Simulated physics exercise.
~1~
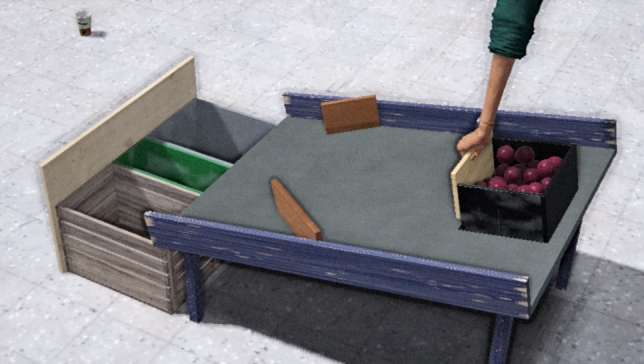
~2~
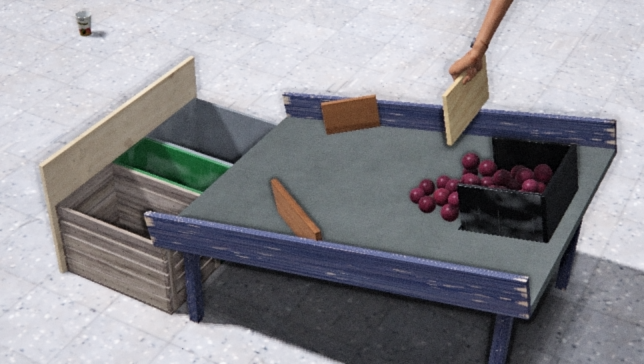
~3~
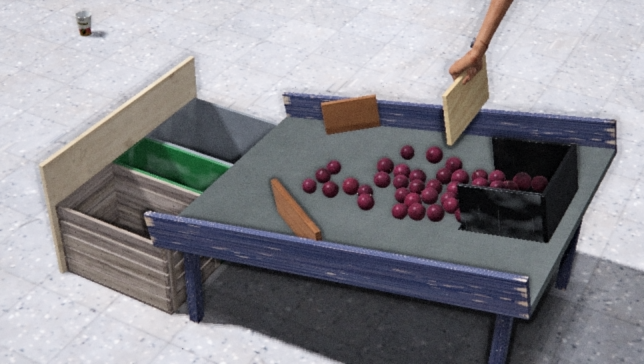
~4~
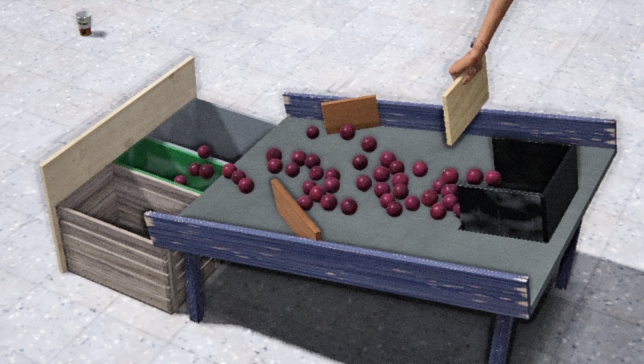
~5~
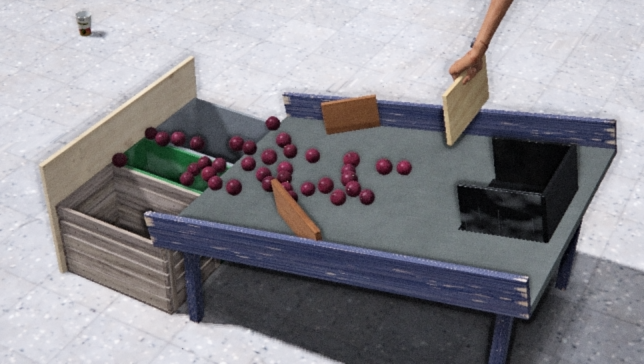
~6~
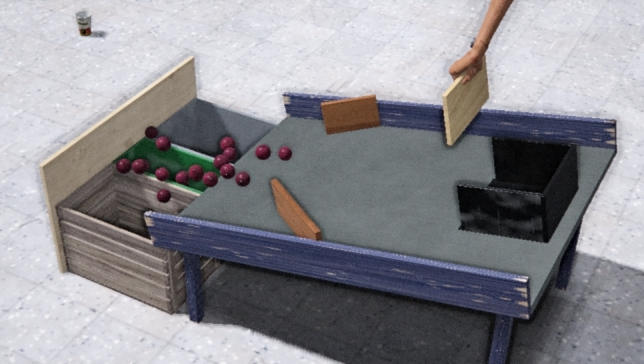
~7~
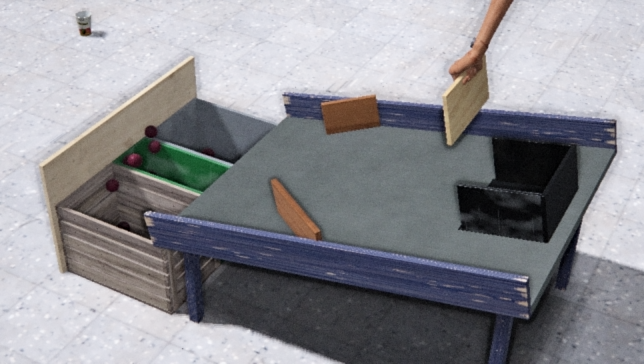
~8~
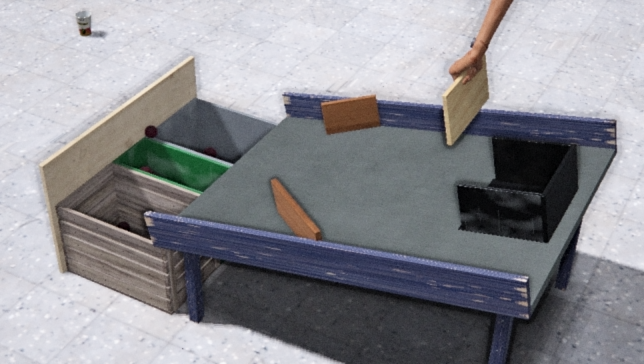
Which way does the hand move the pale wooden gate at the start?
The hand moves the gate up, lifting it away from the black pen and then holding it there.
